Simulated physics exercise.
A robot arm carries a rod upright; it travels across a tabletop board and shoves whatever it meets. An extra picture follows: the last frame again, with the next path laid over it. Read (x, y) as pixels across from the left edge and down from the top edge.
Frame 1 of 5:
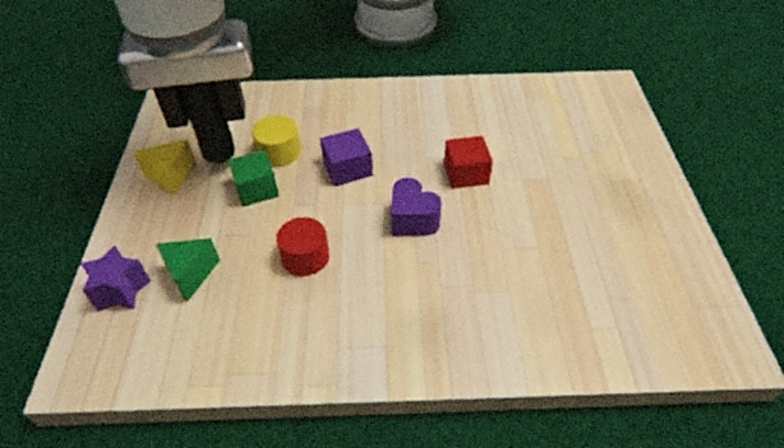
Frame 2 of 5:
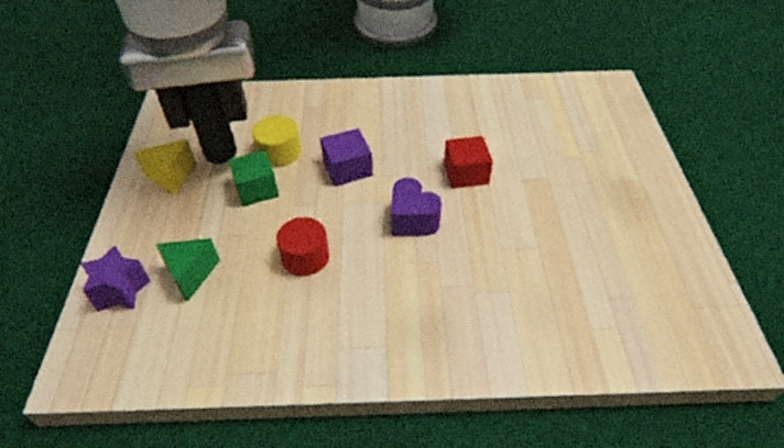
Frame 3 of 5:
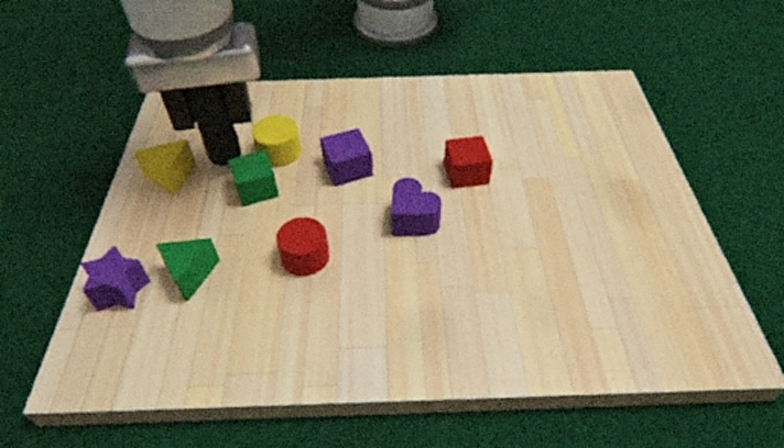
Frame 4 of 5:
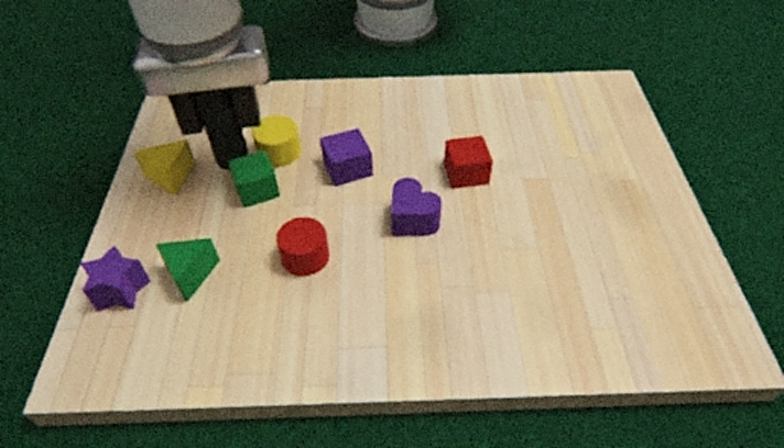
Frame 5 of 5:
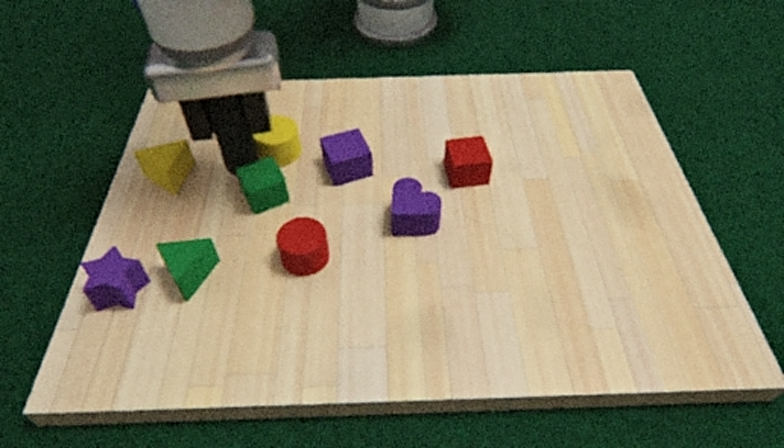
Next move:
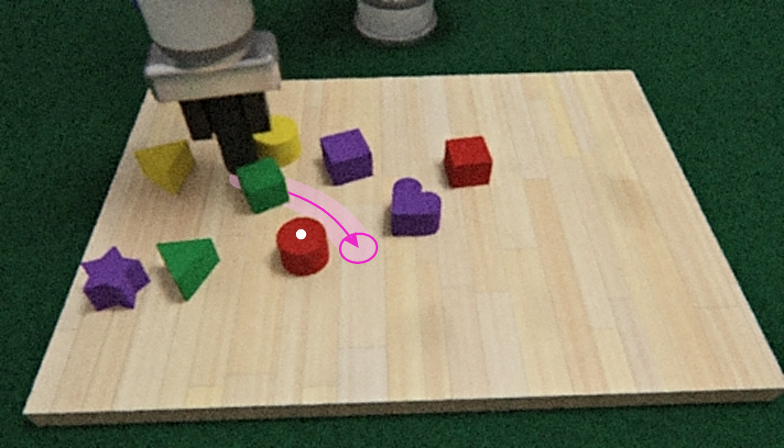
A robotic arm with a dark rod reaches over the upper left of a pale wooden board on a green surface, seen from a fixed, raised view. Around it sit yellow, green, purple and red blocks, including a purple star at left, a purple heart near the middle and a red cube farther right. The rod shifts slightly right, then nudges the green cube a little right and toward the viewer.
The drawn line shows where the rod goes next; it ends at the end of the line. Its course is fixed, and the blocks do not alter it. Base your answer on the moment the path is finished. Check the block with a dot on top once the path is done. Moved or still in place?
It is shoved along.
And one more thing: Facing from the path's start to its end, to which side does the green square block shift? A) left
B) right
B - right.
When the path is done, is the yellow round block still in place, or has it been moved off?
If the rod follows that path, the yellow round block stays in its place.
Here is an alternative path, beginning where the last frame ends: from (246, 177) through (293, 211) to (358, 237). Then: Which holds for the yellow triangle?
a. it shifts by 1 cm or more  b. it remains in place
Letter b.
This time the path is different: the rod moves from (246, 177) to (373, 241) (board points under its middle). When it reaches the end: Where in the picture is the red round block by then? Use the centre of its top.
Answer: (308, 272).
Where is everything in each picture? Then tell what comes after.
Tip of the rod at (219, 153), middles of tops, green square block at (250, 166), yellow round block at (274, 129), red round block at (301, 234), in the first frame.
Rod at (221, 154), nothing pushed, in the second frame.
Rod at (226, 156), nothing pushed, in the third frame.
Rod at (233, 159), nothing pushed, in the fourth frame.
Rod at (243, 165), green square block at (260, 173), yellow round block at (274, 129), red round block at (301, 234), in the fifth frame.
The line goes from (246, 177) via (310, 202), ending at (359, 248); the dot is on the red round block.
The first path, step by step. One third of the way, rod at (286, 181); green square block at (292, 196), turned 20° clockwise.
Two thirds of the way, rod at (327, 203); green square block at (317, 221), turned 50° clockwise; red round block at (301, 257).
At the end, rod at (358, 237); green square block at (326, 248), turned 80° clockwise; yellow round block unmoved; red round block at (289, 279).
